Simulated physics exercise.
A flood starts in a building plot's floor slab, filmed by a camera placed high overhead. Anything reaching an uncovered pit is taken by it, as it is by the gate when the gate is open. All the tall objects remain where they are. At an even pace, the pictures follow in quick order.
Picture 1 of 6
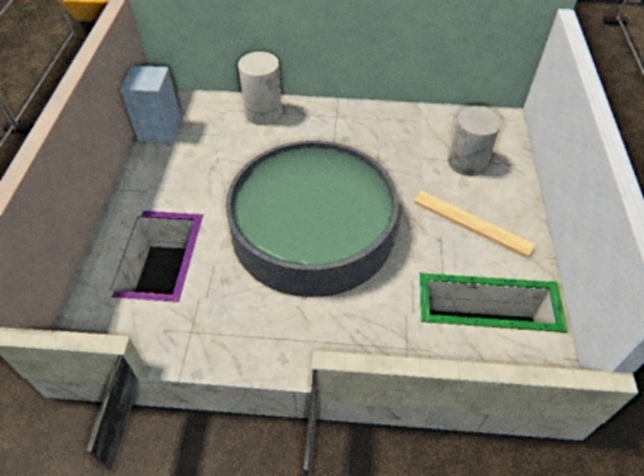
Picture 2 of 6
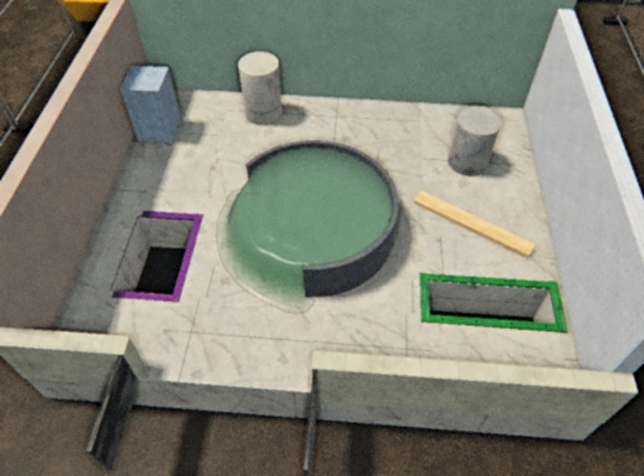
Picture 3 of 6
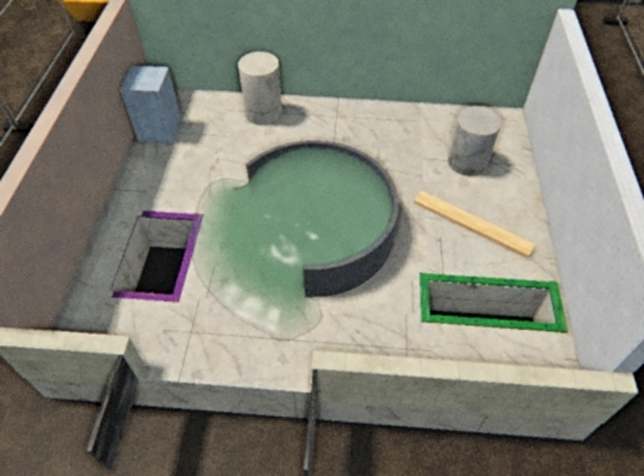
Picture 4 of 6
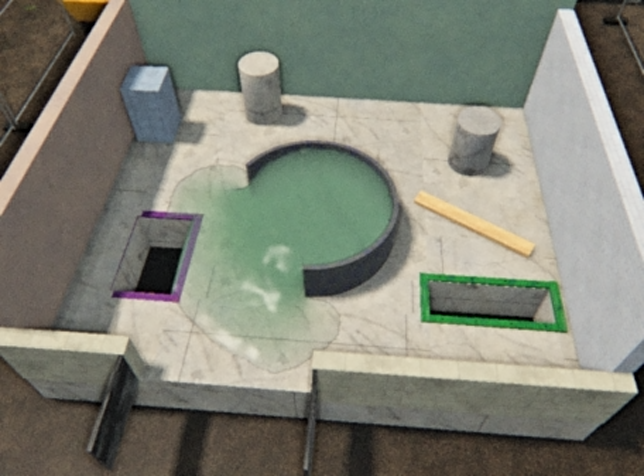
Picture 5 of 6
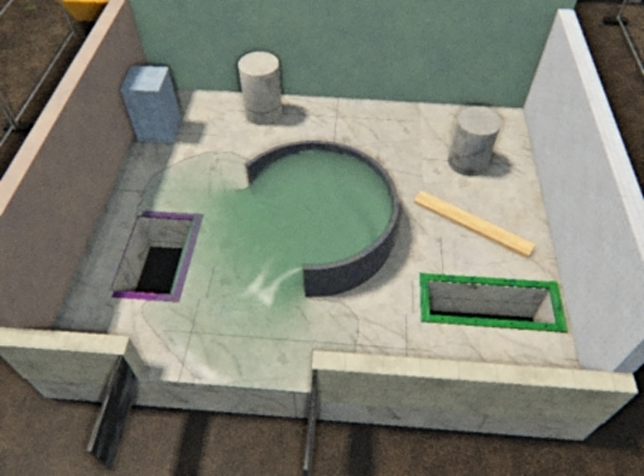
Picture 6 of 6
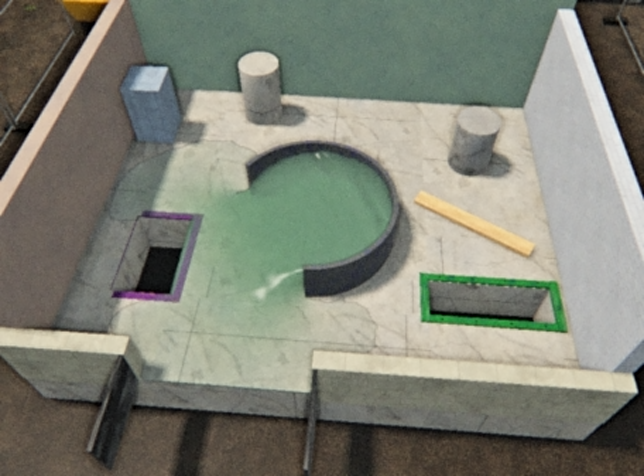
A round, dark-walled pool of green water sits in the middle of a pale, walled floor slab, seen from high overhead by a still camera. A purple-edged pit lies to its left and a green-edged one to its right, with a blue-grey block, two grey cylinders and a yellow plank around it. The pool's left side opens, and water spreads left and forward, surrounding the purple-edged pit.
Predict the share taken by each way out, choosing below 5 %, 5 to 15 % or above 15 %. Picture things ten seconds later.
One by one: The gate ends up with a large portion - topping fifteen per cent, the purple pit ends up with a large portion - topping fifteen per cent, the green pit ends up with a tiny portion - beneath five per cent.
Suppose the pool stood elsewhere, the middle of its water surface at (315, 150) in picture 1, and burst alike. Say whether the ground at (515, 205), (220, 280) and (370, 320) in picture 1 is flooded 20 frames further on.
Checking the three spots, I get high and dry, swamped, high and dry.
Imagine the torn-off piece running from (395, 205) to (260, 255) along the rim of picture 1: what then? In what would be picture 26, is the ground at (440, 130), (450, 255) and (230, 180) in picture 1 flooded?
As listed: Free of water, flooded, not flooded.
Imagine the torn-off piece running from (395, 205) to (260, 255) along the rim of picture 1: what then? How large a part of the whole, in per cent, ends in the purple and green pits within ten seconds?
Near enough: Purple 0 percent, green 45 percent.
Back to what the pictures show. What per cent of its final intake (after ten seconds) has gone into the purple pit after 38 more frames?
Approximately 90 in a hundred, I reckon.
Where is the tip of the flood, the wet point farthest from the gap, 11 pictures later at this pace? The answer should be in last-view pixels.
I'd say around (154, 90).
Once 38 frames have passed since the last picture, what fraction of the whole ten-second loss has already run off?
Around 90 percent.
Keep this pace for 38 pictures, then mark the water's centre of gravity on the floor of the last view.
Near (245, 214).
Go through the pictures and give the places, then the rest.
Still water in the round pool at (312, 202), in the first picture.
Water pours out at (240, 248) and has run to (308, 304), in the second picture.
The front is at (310, 322), out from the gap at (240, 249), in the third picture.
The front is at a hidden place, out from the gap at (240, 250), in the fourth picture.
The front is at a hidden place, out from the gap at (240, 251), in the fifth picture.
Water pours out at (240, 251) and has run to (137, 170), in the sixth picture.
A moment on, water covers 30 % of the floor; the gate 7 %, the purple pit 12 %, the green pit 0 %.
Next, water covers 30 % of the floor; the gate 13 %, the purple pit 22 %, the green pit 0 %.
Then, water covers 40 % of the floor; the gate 19 %, the purple pit 34 %, the green pit 0 %.
Later, water covers 50 % of the floor; the gate 24 %, the purple pit 44 %, the green pit 0 %.
In the end, water covers 60 % of the floor; the gate 27 %, the purple pit 49 %, the green pit 0 %.
